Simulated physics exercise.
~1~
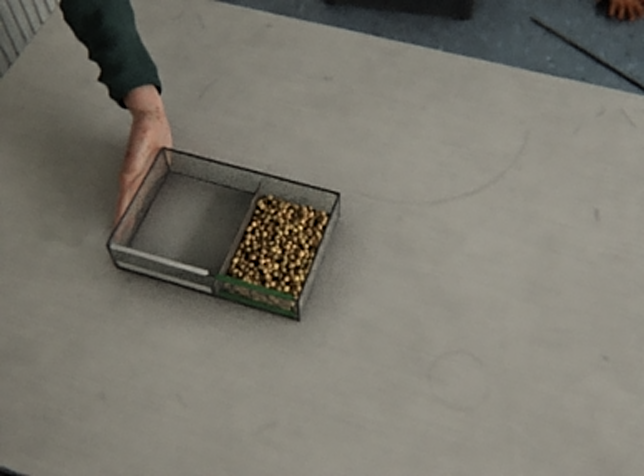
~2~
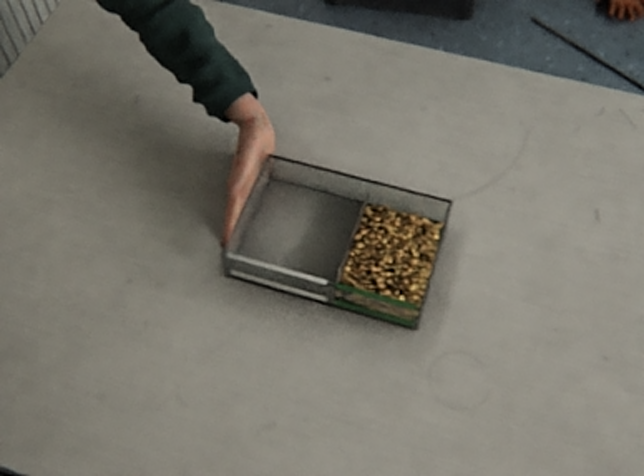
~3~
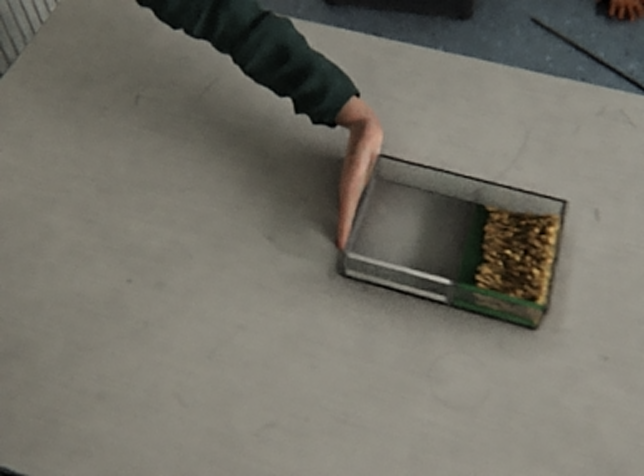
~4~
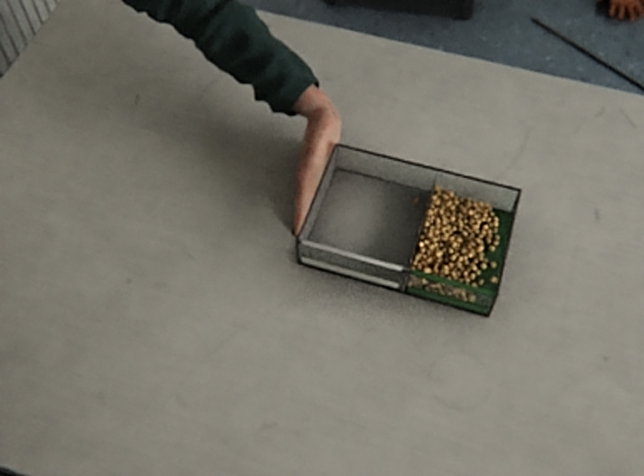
A hand in a dark green sleeve pushed a clear divided tray of dried chickpeas to the right across a grey table, then moved it a little back left, the chickpeas shifting about but staying in their green-floored right compartment.
